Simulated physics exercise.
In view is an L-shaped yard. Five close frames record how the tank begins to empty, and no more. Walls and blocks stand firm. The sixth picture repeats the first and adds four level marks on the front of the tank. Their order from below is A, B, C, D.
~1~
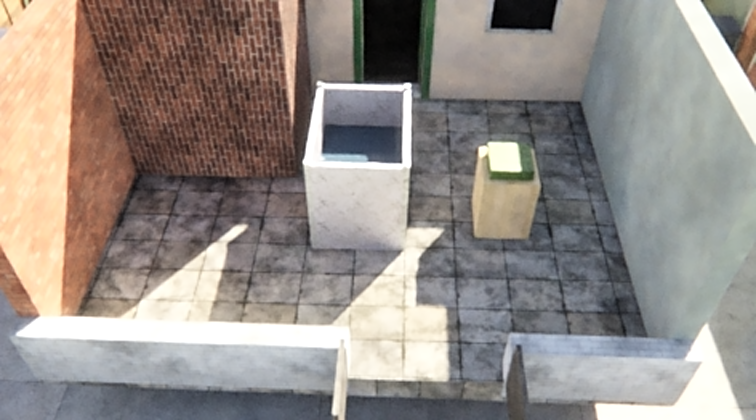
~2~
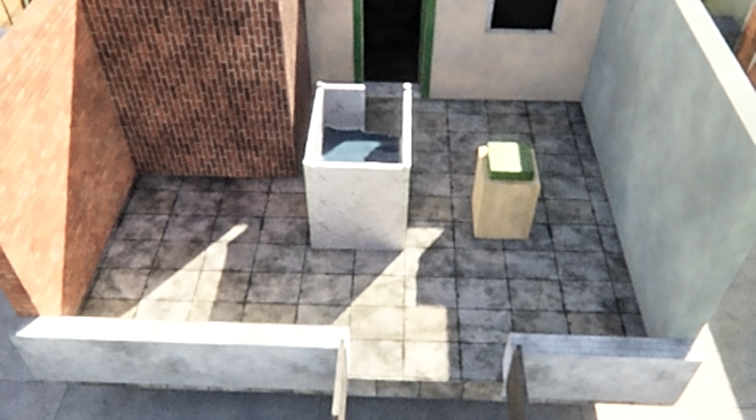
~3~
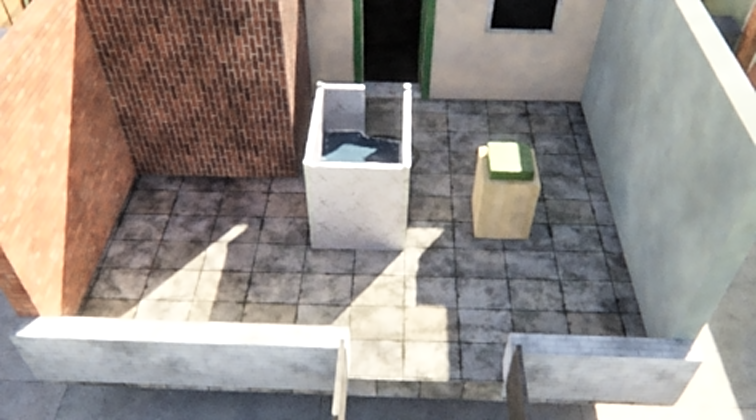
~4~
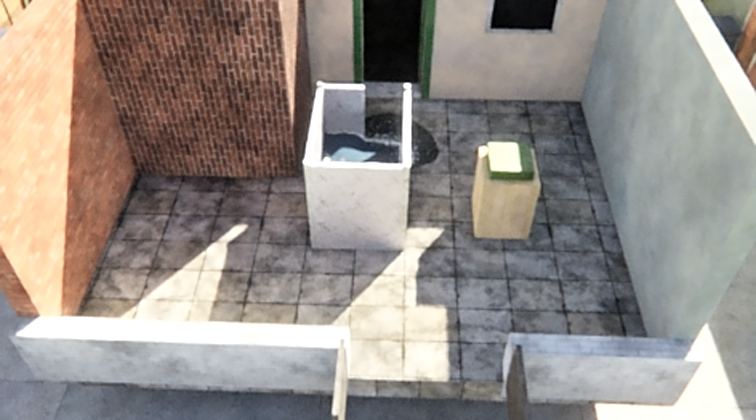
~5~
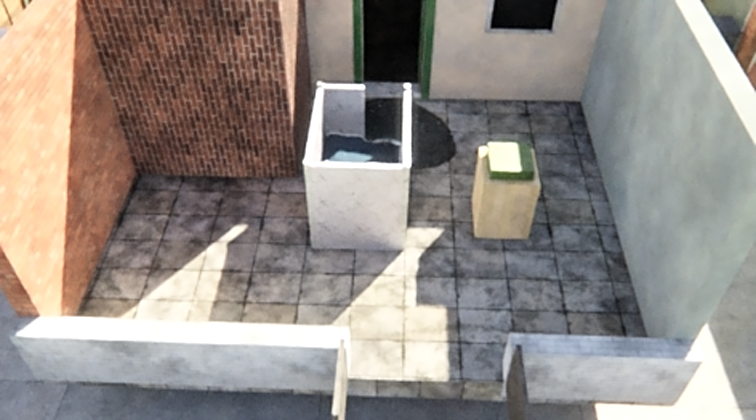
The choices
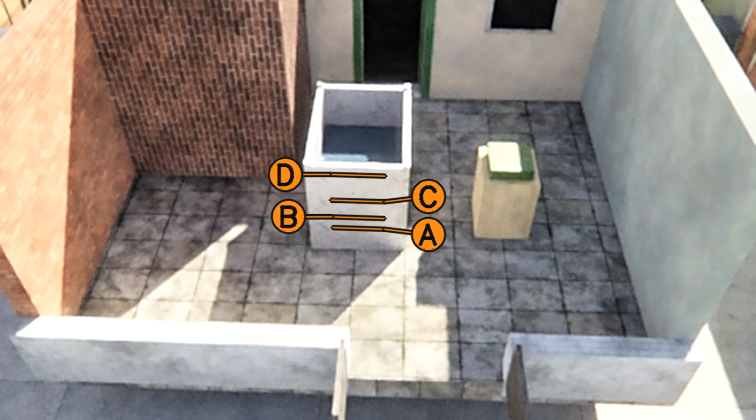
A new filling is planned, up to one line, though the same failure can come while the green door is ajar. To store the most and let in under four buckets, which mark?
Level A.
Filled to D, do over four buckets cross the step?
Yes.
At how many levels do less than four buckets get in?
One of them.
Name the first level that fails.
That would be B.
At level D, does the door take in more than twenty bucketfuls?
Yes.
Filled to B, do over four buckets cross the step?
Yes, that goes wrong.
On the marked copy, A at (358, 228); B at (358, 217); C at (357, 200); D at (357, 175); from the bottom up A, B, C, D.
With A, a bucket or two gets in.
With B, about 8 bucketfuls get in.
With C, some 25 bucketfuls get in.
With D, dozens of bucketfuls pour in.
